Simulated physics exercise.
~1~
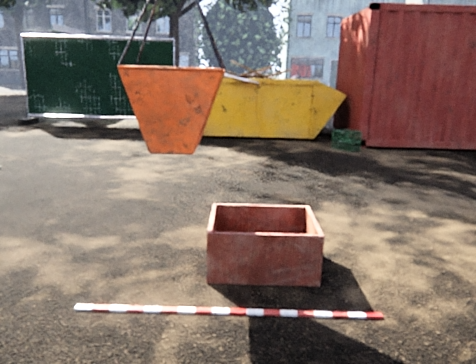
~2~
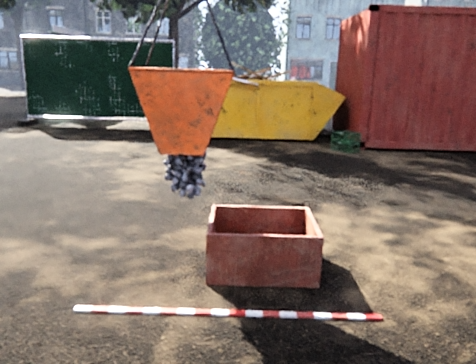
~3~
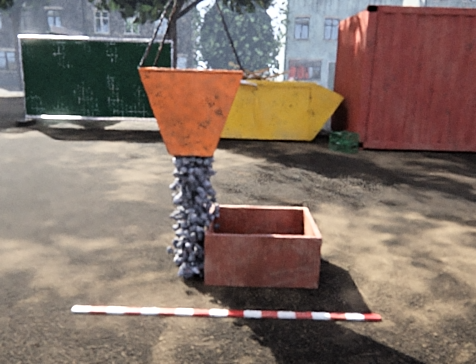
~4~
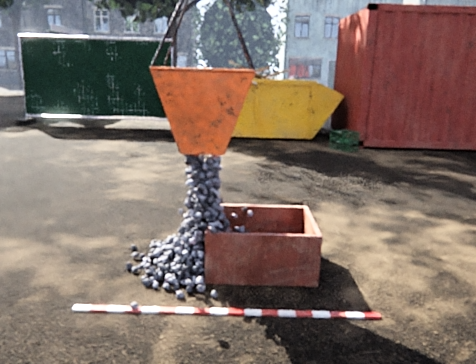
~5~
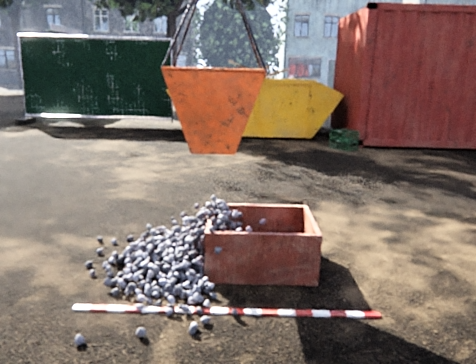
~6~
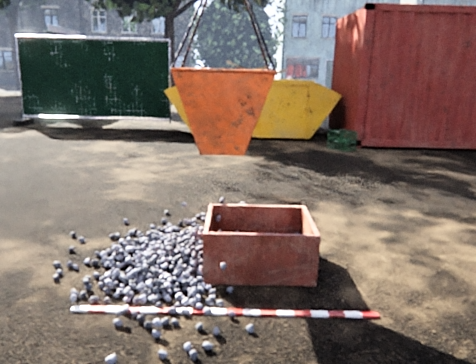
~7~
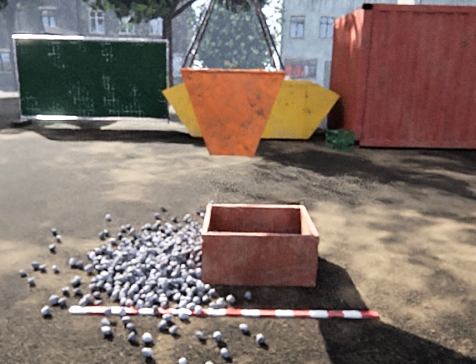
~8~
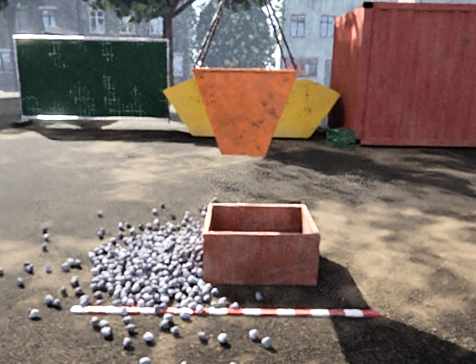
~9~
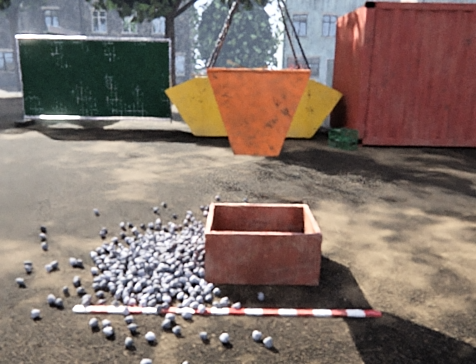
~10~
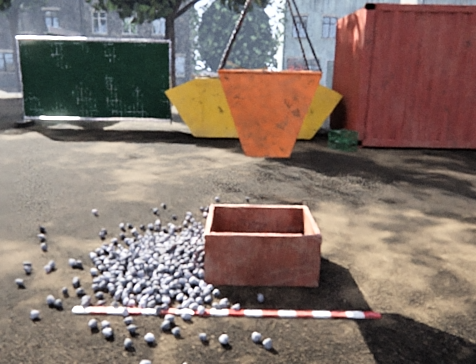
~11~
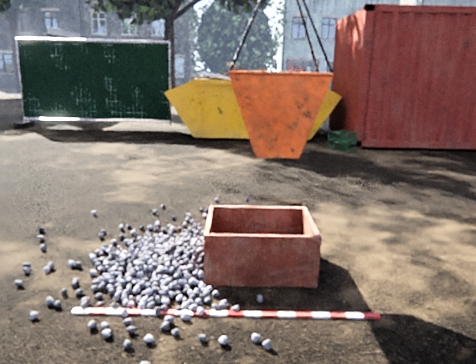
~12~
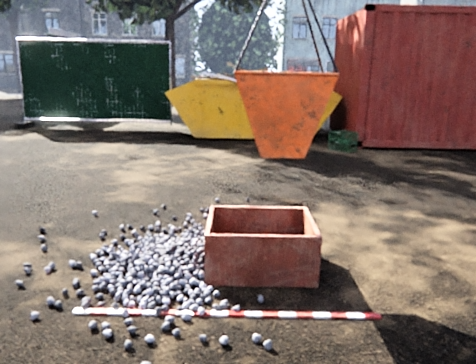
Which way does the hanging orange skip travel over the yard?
It travels to the right, passing above the bin and carrying on that way after it has emptied.
